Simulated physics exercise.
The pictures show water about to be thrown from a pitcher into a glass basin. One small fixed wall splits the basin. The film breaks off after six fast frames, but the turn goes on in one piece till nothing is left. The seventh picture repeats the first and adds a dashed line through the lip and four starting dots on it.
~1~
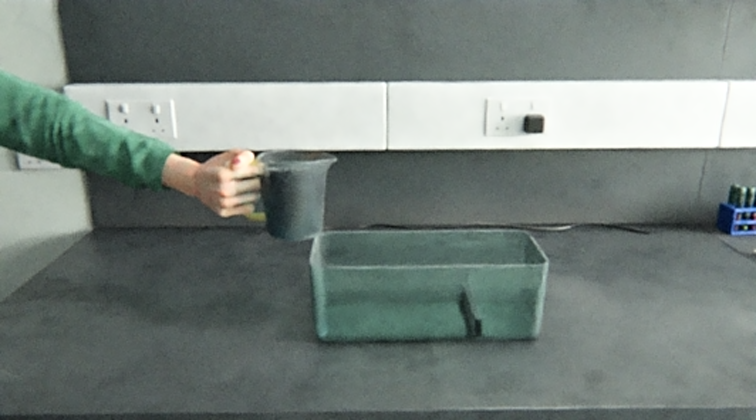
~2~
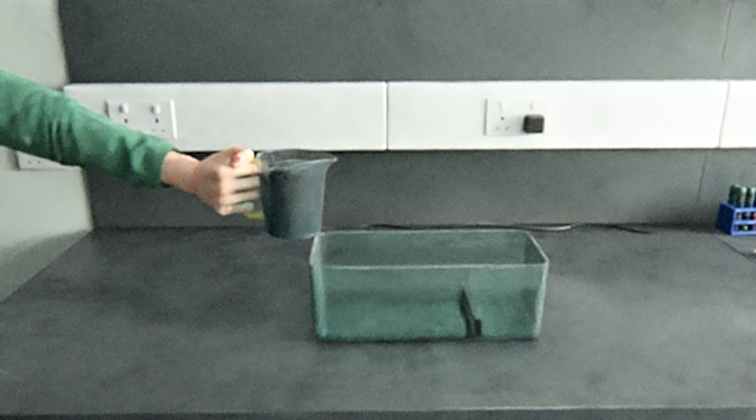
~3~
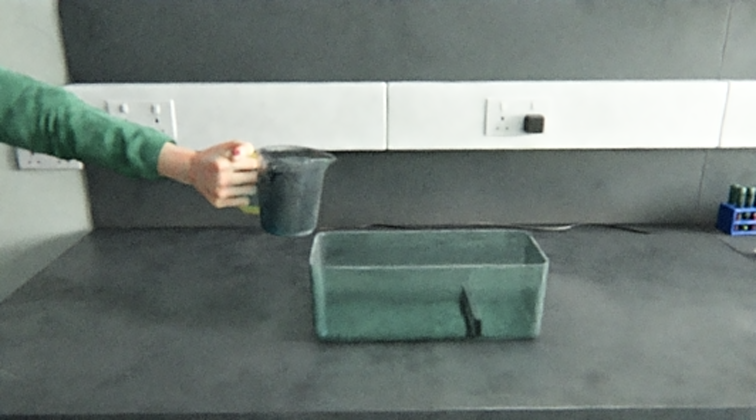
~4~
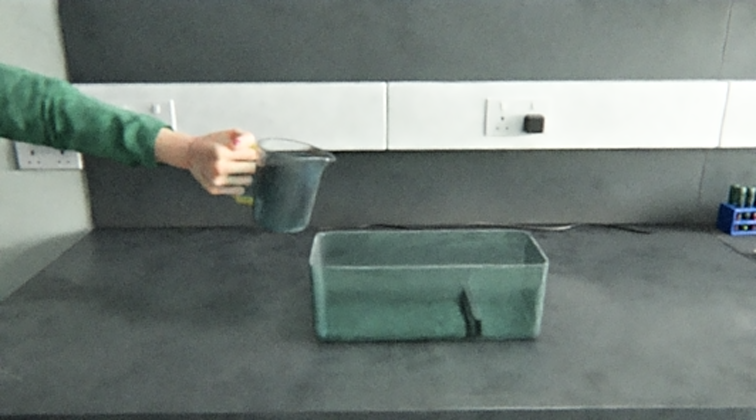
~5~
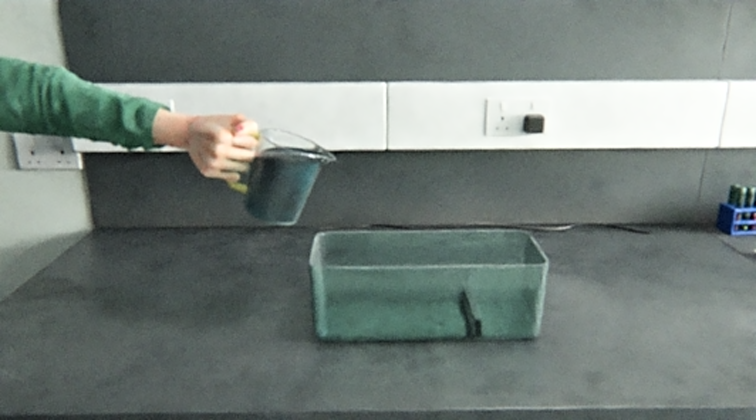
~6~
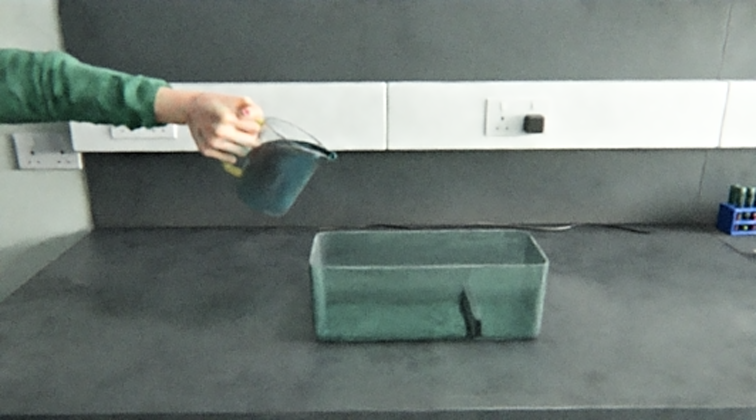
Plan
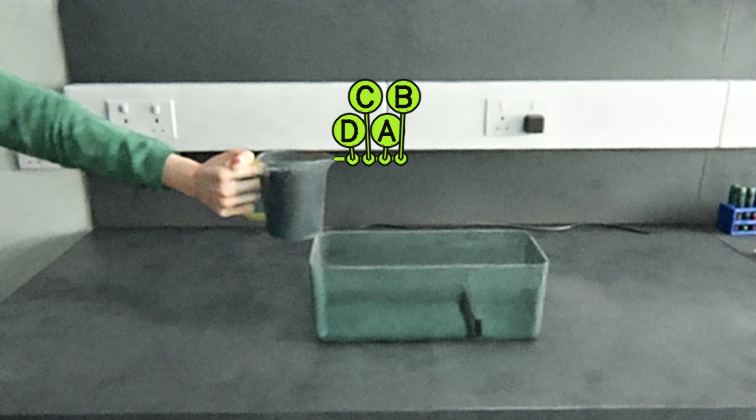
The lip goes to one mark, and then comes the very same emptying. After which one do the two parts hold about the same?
B works best here.
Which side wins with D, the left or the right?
The left side.
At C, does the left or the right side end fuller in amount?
The left side.
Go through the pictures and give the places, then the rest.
Upright, lip at (335, 158); basin from (314, 337) to (539, 335); top of the wall at (472, 298); nothing has left yet.
Upright, lip at (335, 158); nothing has left yet.
Tipped about 5°, lip at (335, 158); nothing has left yet.
Tipped about 12°, lip at (334, 158); nothing has left yet.
Tipped about 20°, lip at (334, 158); nothing has left yet.
Tipped about 30°, lip at (334, 158); water is over the lip, down to (334, 158).
On the marked copy, A at (384, 158); B at (400, 158); C at (368, 158); D at (352, 158).
If A is chosen, about 82 % ends left of the wall and 15 % right of it; 3 % is lost outside.
If B is chosen, about 50 % ends left of the wall and 47 % right of it; 3 % is lost outside.
If C is chosen, about 85 % ends left of the wall and 11 % right of it; 4 % is lost outside.
If D is chosen, about 83 % ends left of the wall and 14 % right of it; 3 % is lost outside.
